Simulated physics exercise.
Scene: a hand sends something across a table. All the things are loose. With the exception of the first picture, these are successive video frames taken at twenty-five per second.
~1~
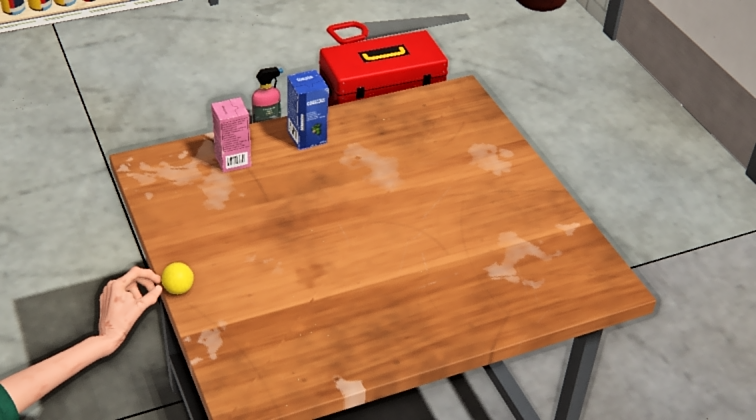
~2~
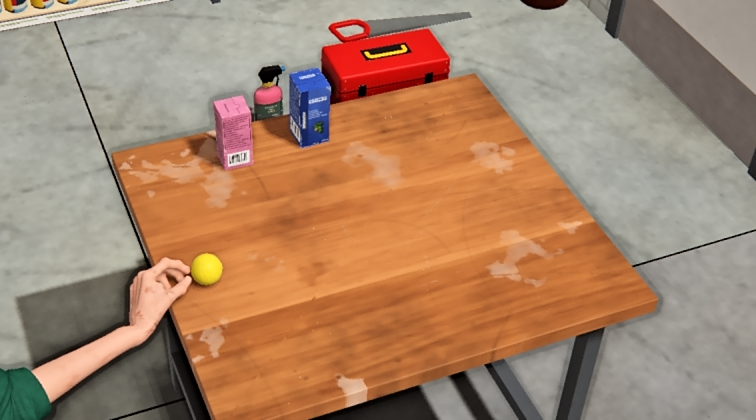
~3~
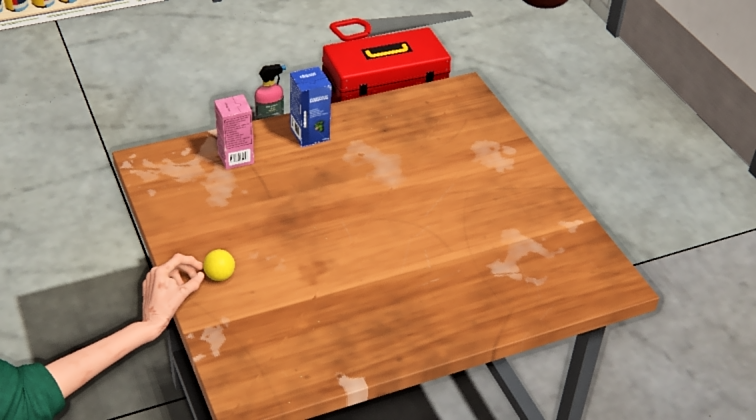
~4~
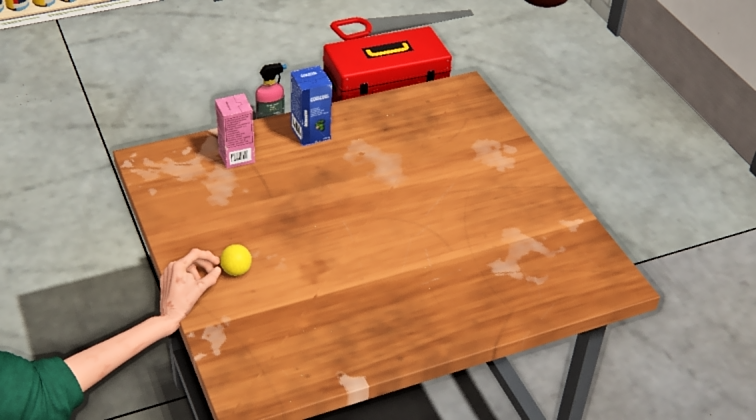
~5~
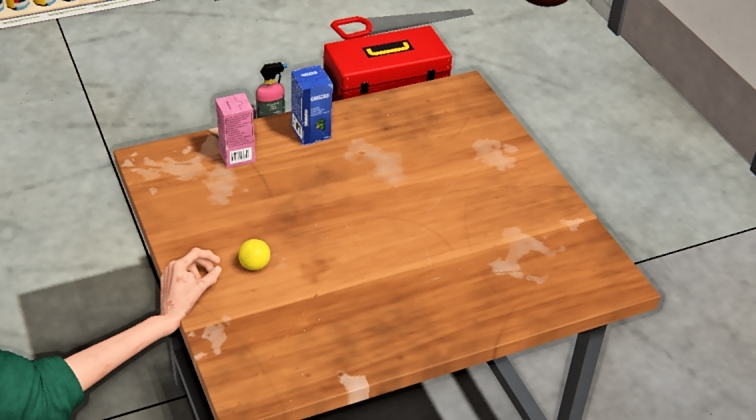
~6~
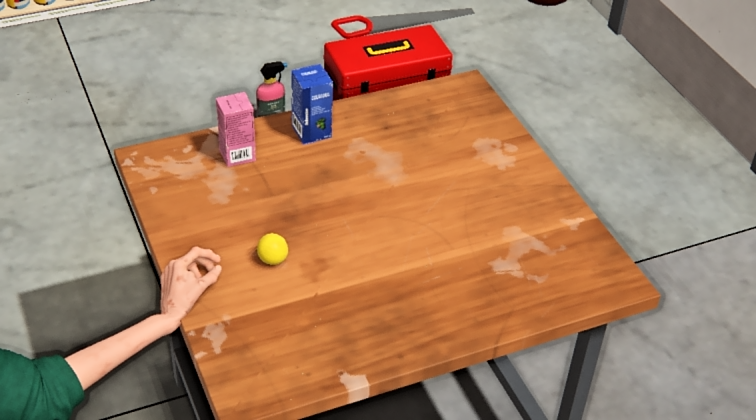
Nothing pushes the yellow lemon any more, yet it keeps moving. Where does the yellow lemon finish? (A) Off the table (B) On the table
(A) Off the table.
Then, 0.50 s after the last picture, yellow lemon rolled well along near (471, 198).
Then, 1.00 s after the last picture, yellow lemon now off the table.
By the end, off the table, yellow lemon.
